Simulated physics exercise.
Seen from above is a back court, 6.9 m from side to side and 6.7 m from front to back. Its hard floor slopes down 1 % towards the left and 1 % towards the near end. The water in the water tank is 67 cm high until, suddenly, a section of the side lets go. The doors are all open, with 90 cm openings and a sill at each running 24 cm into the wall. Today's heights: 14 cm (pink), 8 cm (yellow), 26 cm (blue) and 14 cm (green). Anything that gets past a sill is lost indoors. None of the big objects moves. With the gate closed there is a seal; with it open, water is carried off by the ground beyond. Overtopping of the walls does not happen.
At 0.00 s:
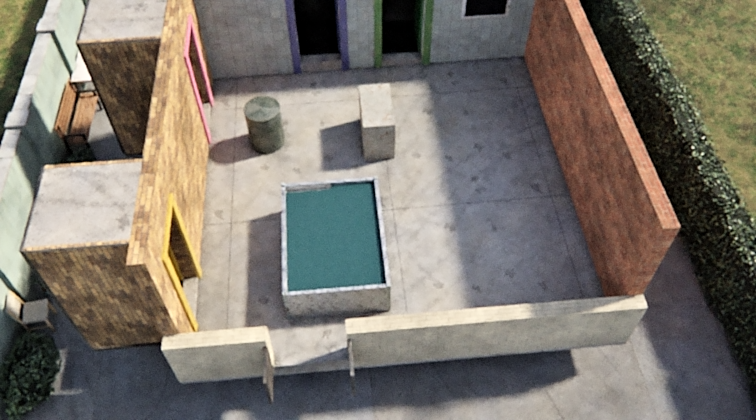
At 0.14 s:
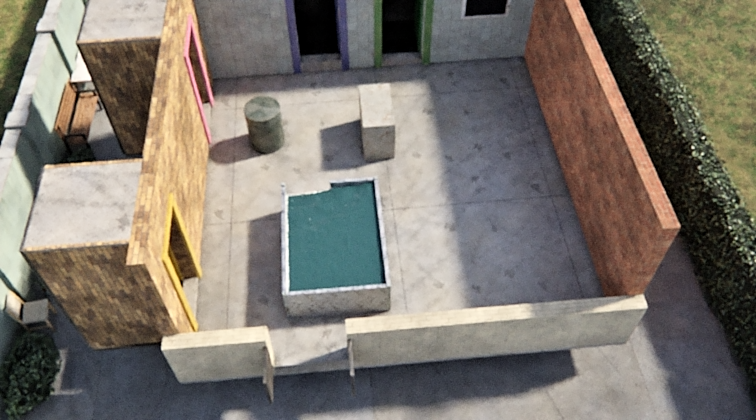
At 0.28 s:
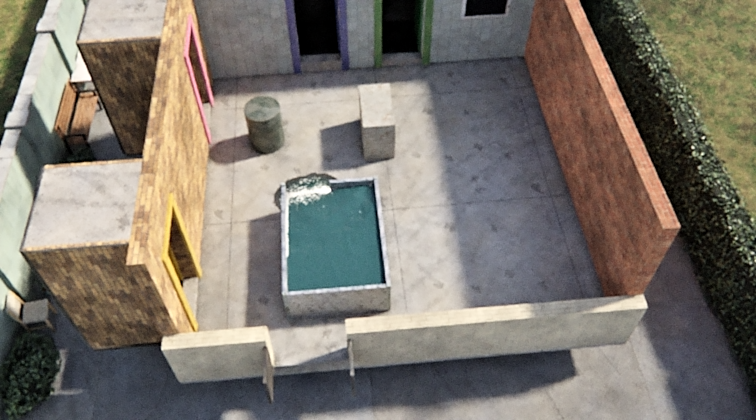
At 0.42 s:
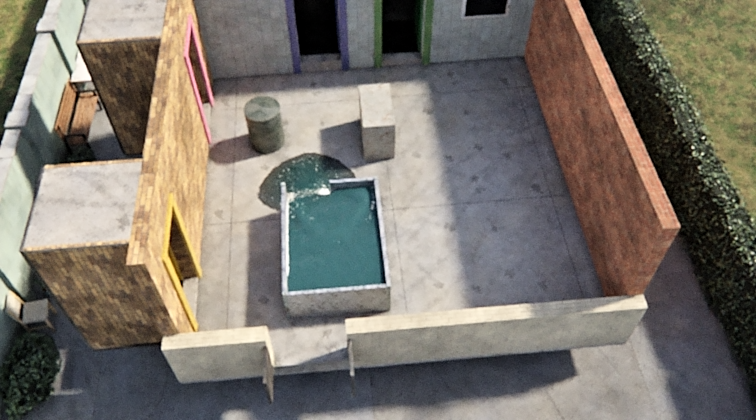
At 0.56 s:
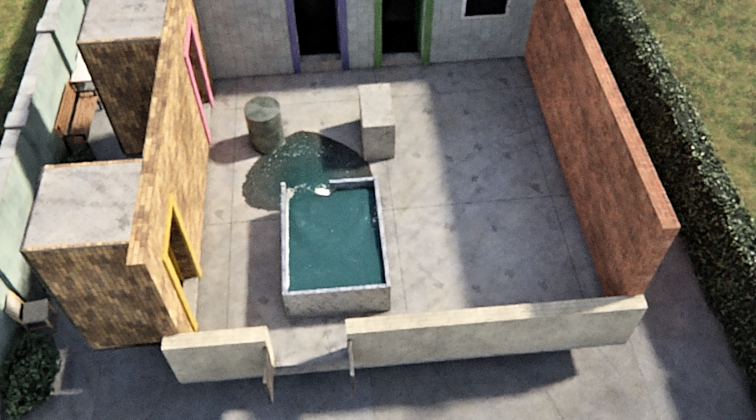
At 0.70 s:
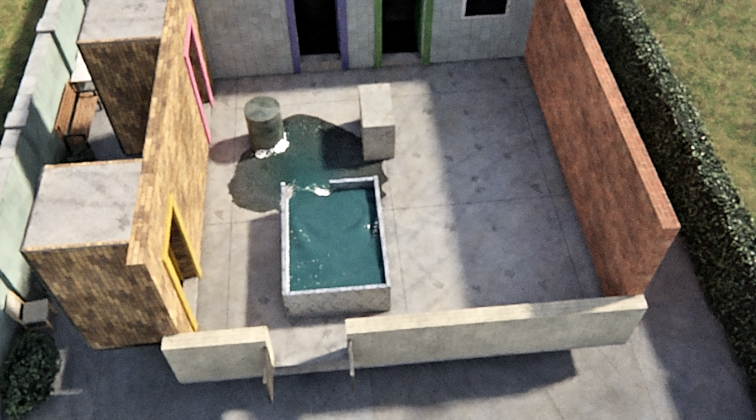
A tank in a walled court opens at its far side and water spreads outward.
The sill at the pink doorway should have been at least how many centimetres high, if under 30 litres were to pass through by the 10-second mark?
At least some 11.5 cm.
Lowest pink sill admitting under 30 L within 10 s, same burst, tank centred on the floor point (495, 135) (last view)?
Then roughly 14.5 cm.
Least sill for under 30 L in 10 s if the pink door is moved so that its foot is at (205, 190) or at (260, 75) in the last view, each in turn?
You'd want roughly 9.0 cm there first, then roughly 10.5 cm.
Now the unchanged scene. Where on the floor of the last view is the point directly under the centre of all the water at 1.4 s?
It lies near (321, 225) in the last picture.
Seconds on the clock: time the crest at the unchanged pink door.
5.0 s.
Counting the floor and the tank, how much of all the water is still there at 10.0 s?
About 98 in every hundred.
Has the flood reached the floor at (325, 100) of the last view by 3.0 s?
At that moment it's submerged.
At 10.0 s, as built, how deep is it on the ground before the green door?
About 5.0 cm.
After 1.4 s water covers 20 % of the floor, deepest (33 cm) near (281, 154); 5 cm at the pink door, 0 litres in over its 14 cm sill.
After 3.0 s water covers 35 % of the floor, deepest (26 cm) near (345, 70); 9 cm at the pink door, 0 litres in over its 14 cm sill.
After 10.0 s water covers 95 % of the floor, deepest (12 cm) near (193, 360); 10 cm at the pink door, 11 litres in over its 14 cm sill.
At the pink door as built, the water arrived by 1.4 s and peaked near 19 cm at 5.0 s.
With a sill of 9.5 cm, 52 litres would have come in within the 10 s; with 13 cm, 17 litres. So under 30 litres takes about 11.5 cm.
